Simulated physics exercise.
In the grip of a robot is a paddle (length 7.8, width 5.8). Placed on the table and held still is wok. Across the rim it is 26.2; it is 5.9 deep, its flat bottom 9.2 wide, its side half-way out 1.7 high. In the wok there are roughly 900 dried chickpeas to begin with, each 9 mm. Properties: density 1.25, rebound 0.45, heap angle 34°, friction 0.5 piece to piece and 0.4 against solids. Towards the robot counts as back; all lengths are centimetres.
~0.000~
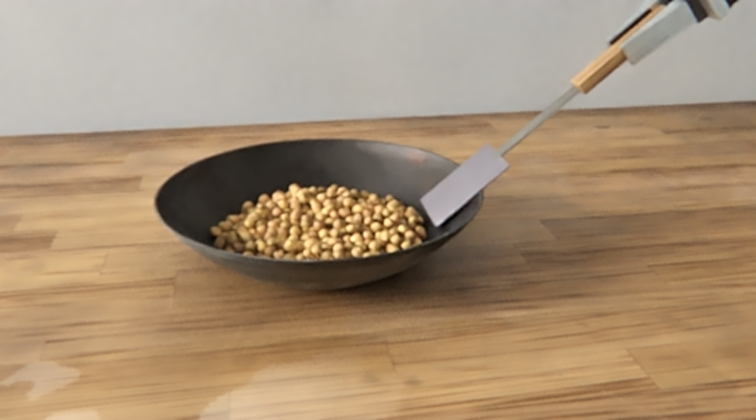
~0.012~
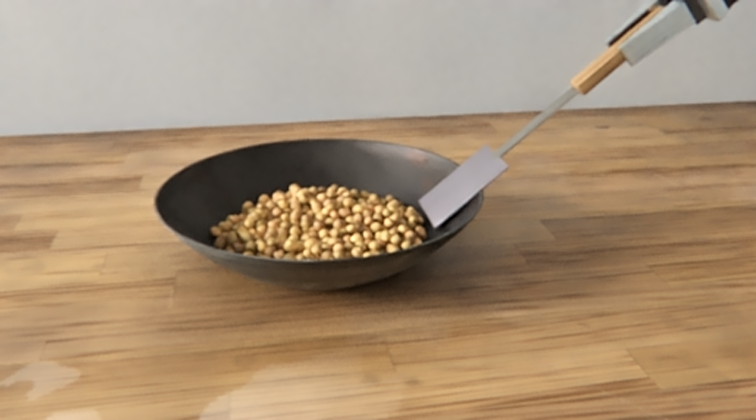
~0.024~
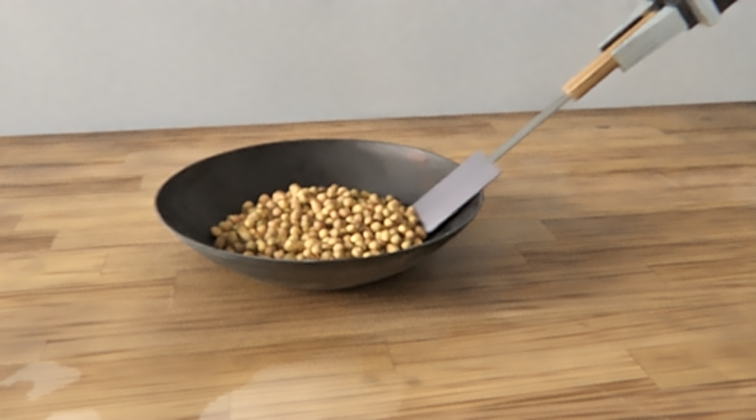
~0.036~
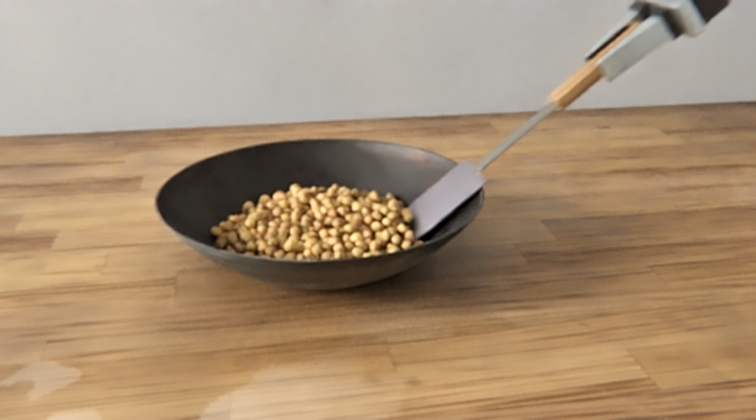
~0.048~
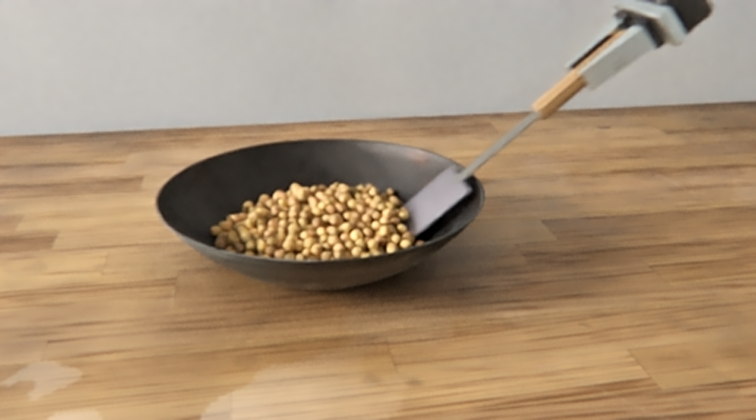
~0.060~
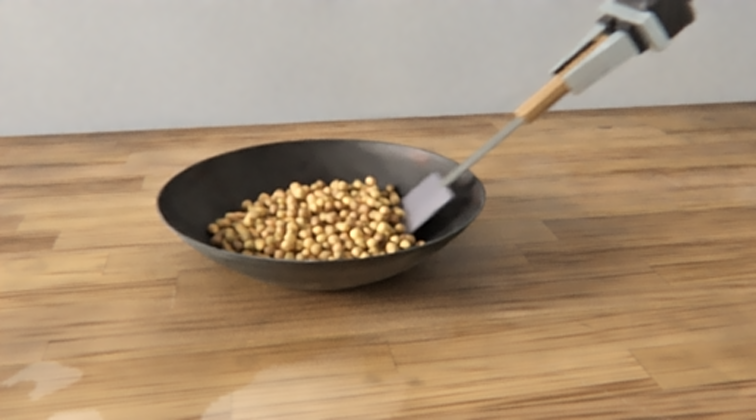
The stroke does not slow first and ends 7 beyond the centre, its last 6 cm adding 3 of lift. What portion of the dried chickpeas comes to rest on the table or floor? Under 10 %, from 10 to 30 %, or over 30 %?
From 10 to 30 %.
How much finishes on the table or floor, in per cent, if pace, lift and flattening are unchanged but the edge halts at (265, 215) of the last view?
Roughly 10 per cent.
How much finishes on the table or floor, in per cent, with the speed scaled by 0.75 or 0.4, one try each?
Some 15 and 0 per cent.
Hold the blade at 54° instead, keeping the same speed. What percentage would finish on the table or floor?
20 %.
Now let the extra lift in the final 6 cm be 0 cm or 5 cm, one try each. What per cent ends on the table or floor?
Try one gives about 10 in a hundred, try two about 15 in a hundred.
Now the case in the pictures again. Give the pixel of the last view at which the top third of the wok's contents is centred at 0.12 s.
About pixel (288, 214).
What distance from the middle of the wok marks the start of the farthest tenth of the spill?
I'd estimate close to 65 centimetres.
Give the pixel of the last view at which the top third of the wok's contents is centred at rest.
It is centred near (244, 231) in the last view.
By 0.09 s, sloping 40°, highest piece 6 above the table; 900 in the wok.
By 0.12 s, sloping 40°, highest piece 7 above the table; 900 in the wok.
By 0.33 s, sloping 40°, highest piece 11 above the table; 717 in the wok, 60 on the table or floor, 123 on the blade or in flight.
By 1.38 s, sloping 40°, highest piece 5 above the table; 717 in the wok, 183 on the table or floor.
Final count, 717 in the wok, 183 on the table or floor. That is 20 % on the table or floor.
